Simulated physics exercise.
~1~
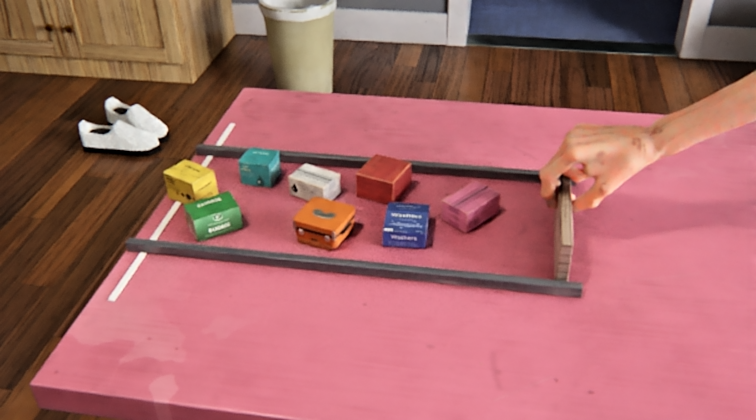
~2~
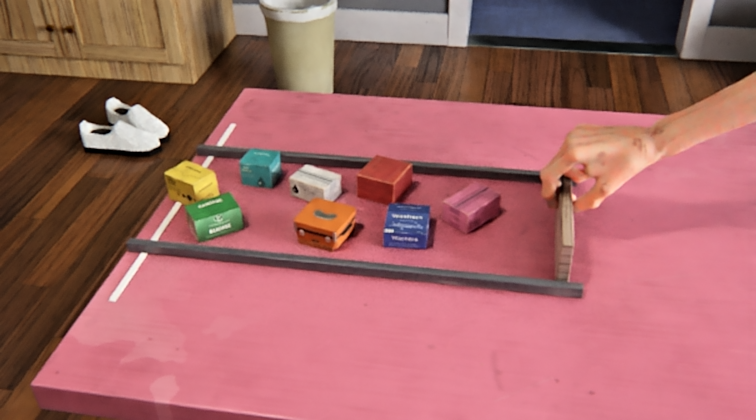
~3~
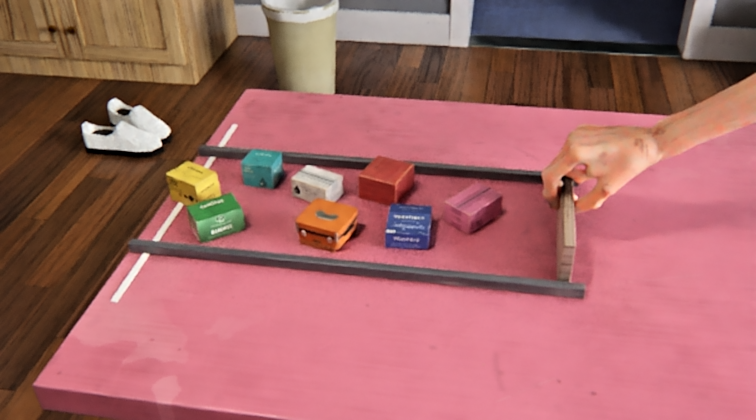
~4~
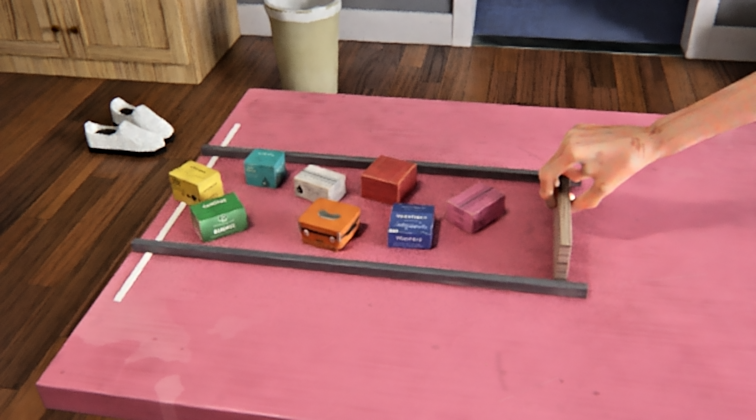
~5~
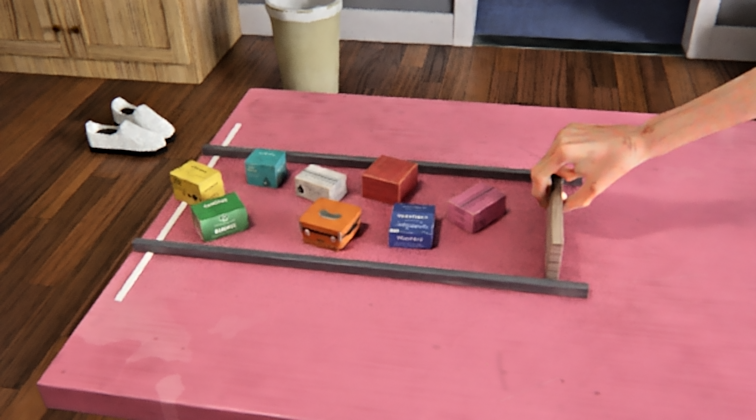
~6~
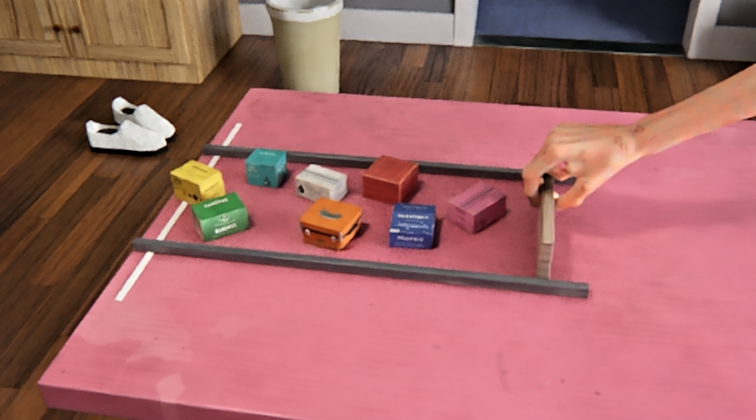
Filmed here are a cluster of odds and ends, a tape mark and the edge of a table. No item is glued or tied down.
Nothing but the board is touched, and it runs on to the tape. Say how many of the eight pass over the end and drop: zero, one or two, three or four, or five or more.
From what I see, the table loses at least five of them.
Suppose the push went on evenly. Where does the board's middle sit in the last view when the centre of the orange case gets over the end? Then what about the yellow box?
Points: About (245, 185) and about (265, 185).
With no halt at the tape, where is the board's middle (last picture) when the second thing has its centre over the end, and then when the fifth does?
At roughly (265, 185), then roughly (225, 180).
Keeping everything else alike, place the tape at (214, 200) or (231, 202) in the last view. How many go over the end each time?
In that order 5 and 3.
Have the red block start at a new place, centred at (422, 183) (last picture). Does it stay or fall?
In that case it plunges.
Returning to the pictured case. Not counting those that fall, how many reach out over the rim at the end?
Number: 1.
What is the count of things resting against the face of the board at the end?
The count is 1.
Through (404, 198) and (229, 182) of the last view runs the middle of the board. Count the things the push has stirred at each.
Counting first: 4, next 8.
Soon after, none off yet; yellow box at rest near (198, 185); green box at rest near (220, 217); turquoise box at rest near (267, 168).
Then, none off yet; yellow box at rest near (198, 185); green box moved a little near (207, 211); turquoise box at rest near (258, 166).
Further on, none off yet; yellow box tipped well over near (165, 173); green box tipped well over near (140, 216); turquoise box moved well along near (211, 155).
By the end, the number that fall off is five or more; fallen, blue box, red block, orange case, white box, turquoise box, green box and yellow box.
